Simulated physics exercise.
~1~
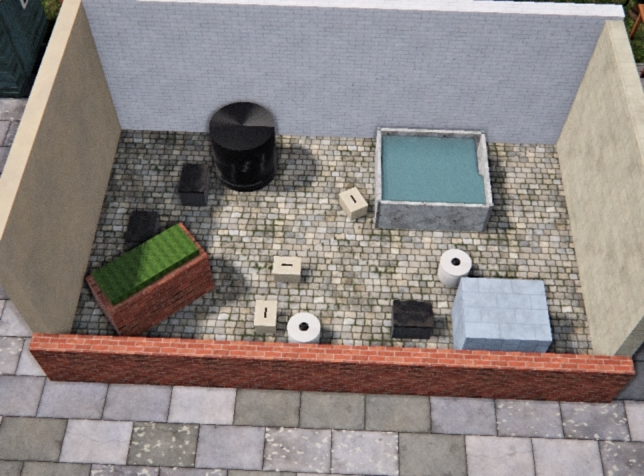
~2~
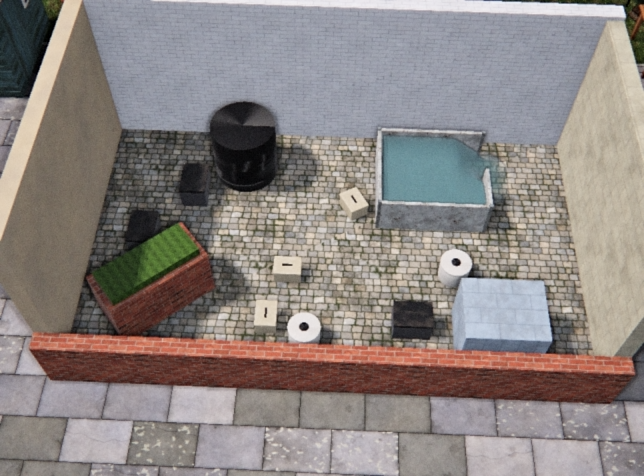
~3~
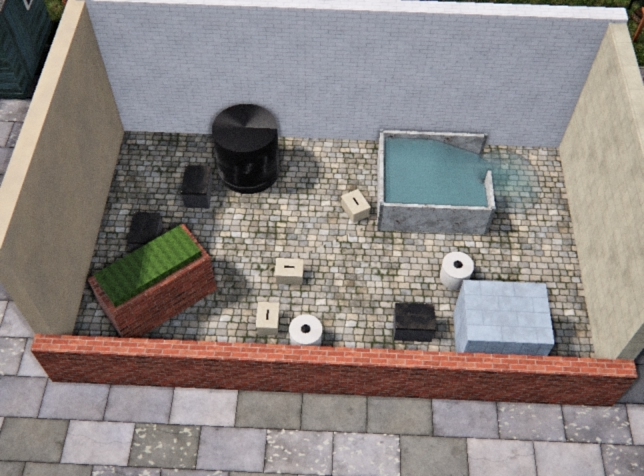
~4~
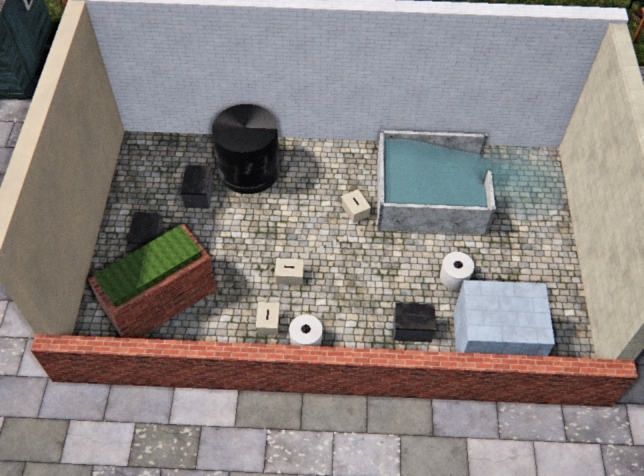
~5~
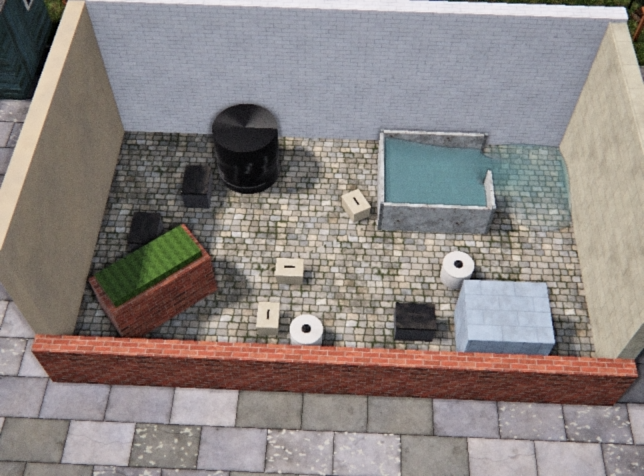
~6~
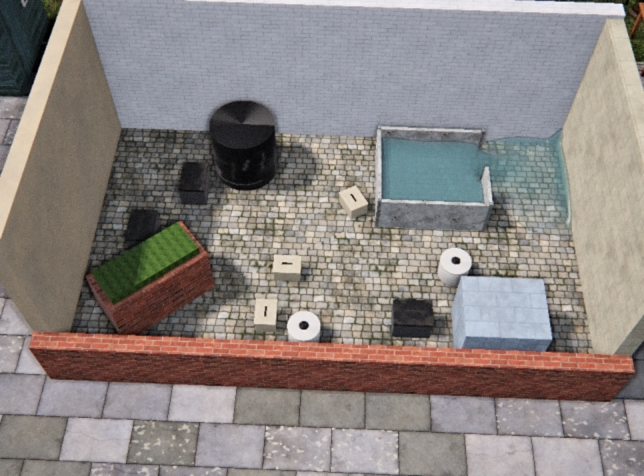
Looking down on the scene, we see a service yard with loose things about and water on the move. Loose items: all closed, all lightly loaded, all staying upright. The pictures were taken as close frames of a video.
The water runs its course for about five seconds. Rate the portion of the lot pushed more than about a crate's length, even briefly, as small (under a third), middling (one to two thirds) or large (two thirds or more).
Small.
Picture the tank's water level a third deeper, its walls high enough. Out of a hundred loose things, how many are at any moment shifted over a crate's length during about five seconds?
20 % or so.
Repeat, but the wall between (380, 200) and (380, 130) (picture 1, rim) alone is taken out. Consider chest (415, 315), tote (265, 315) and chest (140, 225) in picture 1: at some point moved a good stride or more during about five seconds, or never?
First under that mark, then under that mark, then beyond that mark.
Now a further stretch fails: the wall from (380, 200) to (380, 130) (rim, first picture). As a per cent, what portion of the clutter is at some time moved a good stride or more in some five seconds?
My estimate is some 50 per cent of them.
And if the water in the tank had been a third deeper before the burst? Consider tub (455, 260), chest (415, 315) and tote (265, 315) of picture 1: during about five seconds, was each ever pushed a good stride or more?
First one reached the mark, second one reached the mark, third one stopped before it.
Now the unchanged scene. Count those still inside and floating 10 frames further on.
Number: 0.
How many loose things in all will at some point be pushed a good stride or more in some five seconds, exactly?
Counting them up gives 0.
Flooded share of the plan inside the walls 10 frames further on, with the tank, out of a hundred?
Estimate: About 25 %.
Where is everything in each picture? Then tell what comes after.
In the first frame, a tub at (304, 327), on the bottom; a chest at (141, 226), on the bottom; 0 of 8 have shifted.
In the second frame, a tub at (304, 327) rests on the ground; a chest at (142, 225), on the bottom; 0 of 8 have shifted.
In the third frame, a tub at (306, 329), on the bottom; a chest at (144, 227), on the bottom; 0 of 8 have shifted.
In the fourth frame, a tub at (306, 329) rests on the ground; a chest at (144, 227), on the bottom; 0 of 8 have shifted.
In the fifth frame, a tub at (306, 329) rests on the ground; a chest at (144, 227) rests on the ground; 0 of 8 have shifted.
In the sixth frame, a tub at (304, 326), on the bottom; a chest at (141, 224) rests on the ground; 0 of 8 have shifted.
A moment on, 0 of 8 are well off their spots; 0 afloat.
Next, 0 of 8 are well off their spots; 0 afloat.
Later, 0 of 8 are well off their spots; 0 afloat.
In the end, 0 of 8 are well off their spots, and 0 have been at some point; 1 afloat.
